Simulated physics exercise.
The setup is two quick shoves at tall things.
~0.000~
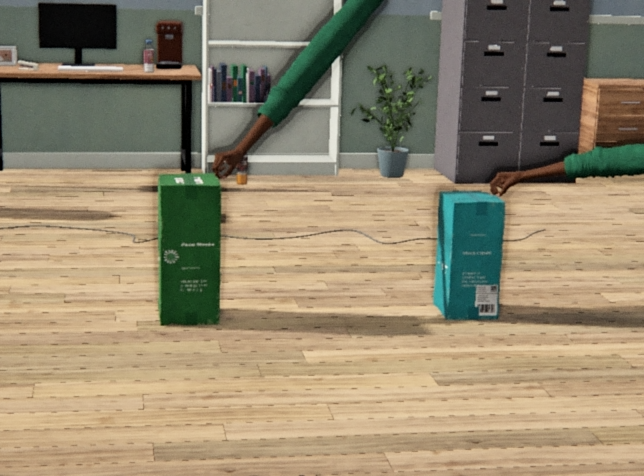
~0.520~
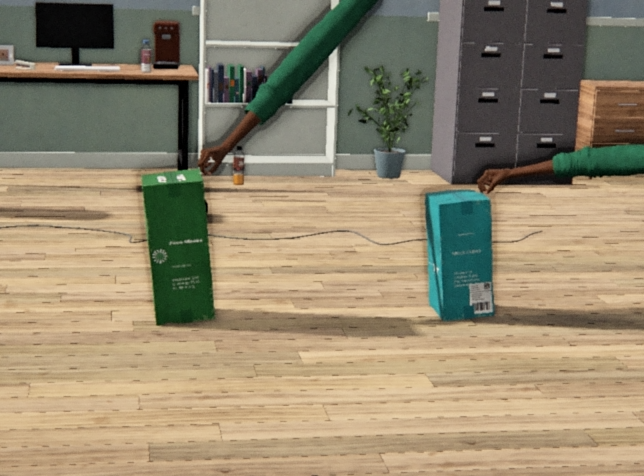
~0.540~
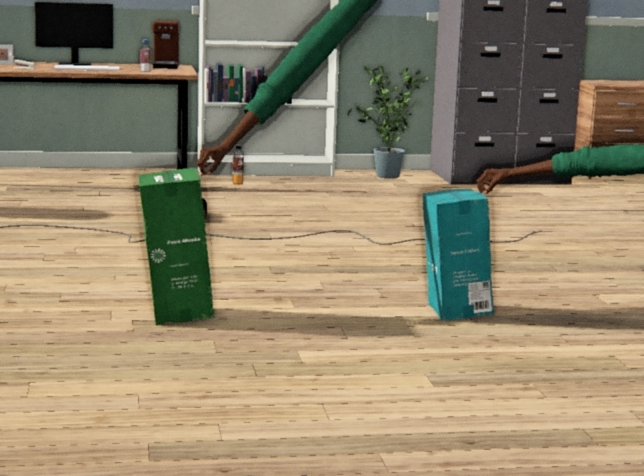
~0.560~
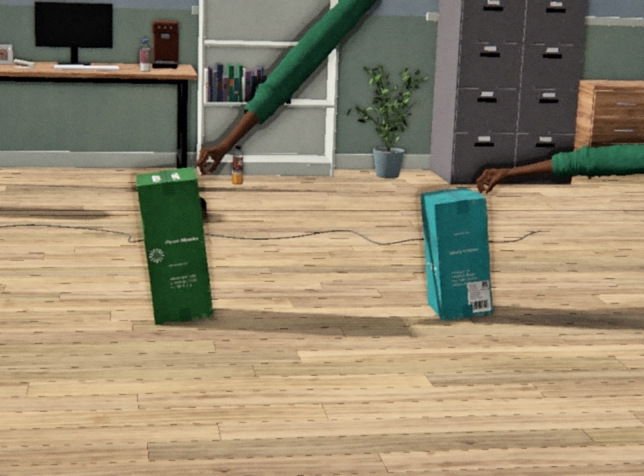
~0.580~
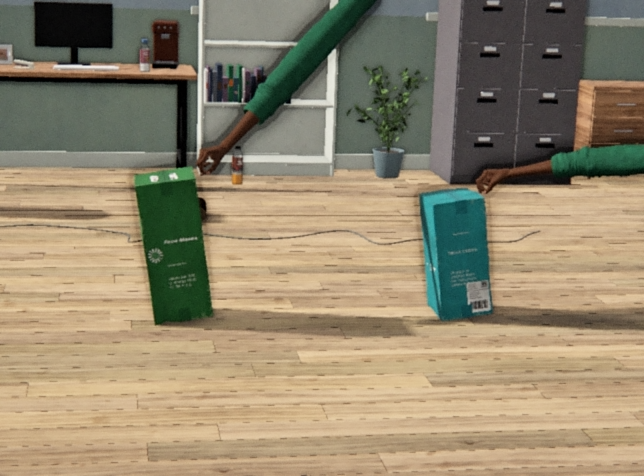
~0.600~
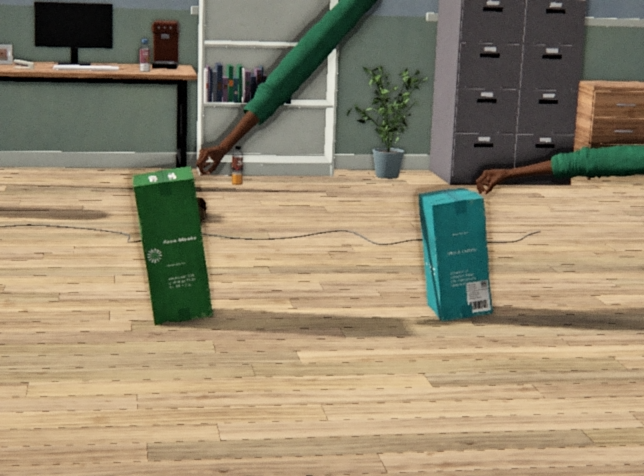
Two upright parcels, green on the left and turquoise on the right, lean leftward as hands on green-sleeved arms push near their tops. After that first quick tilt, the hands look nearly still while both parcels lean very slightly further. A level, steady view shows a pale wooden office floor, with a desk and monitor, white shelves, a plant and grey cabinets behind.
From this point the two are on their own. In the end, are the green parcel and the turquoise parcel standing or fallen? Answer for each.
Final state - green parcel standing; turquoise parcel standing.
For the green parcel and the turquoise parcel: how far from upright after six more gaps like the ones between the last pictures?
By then, 8 degrees and 6 degrees.
By 0.82 s, green parcel 5° off upright near (178, 247); turquoise parcel upright near (463, 256).
By 1.02 s, green parcel 5° off upright near (190, 247); turquoise parcel 3° off upright near (467, 255).
By 1.24 s, green parcel 2° off upright near (181, 248); turquoise parcel upright near (463, 256).
When it is over (2.0 s), the green parcel rocks back upright, near (184, 249); the turquoise parcel rocks back upright, near (463, 256).
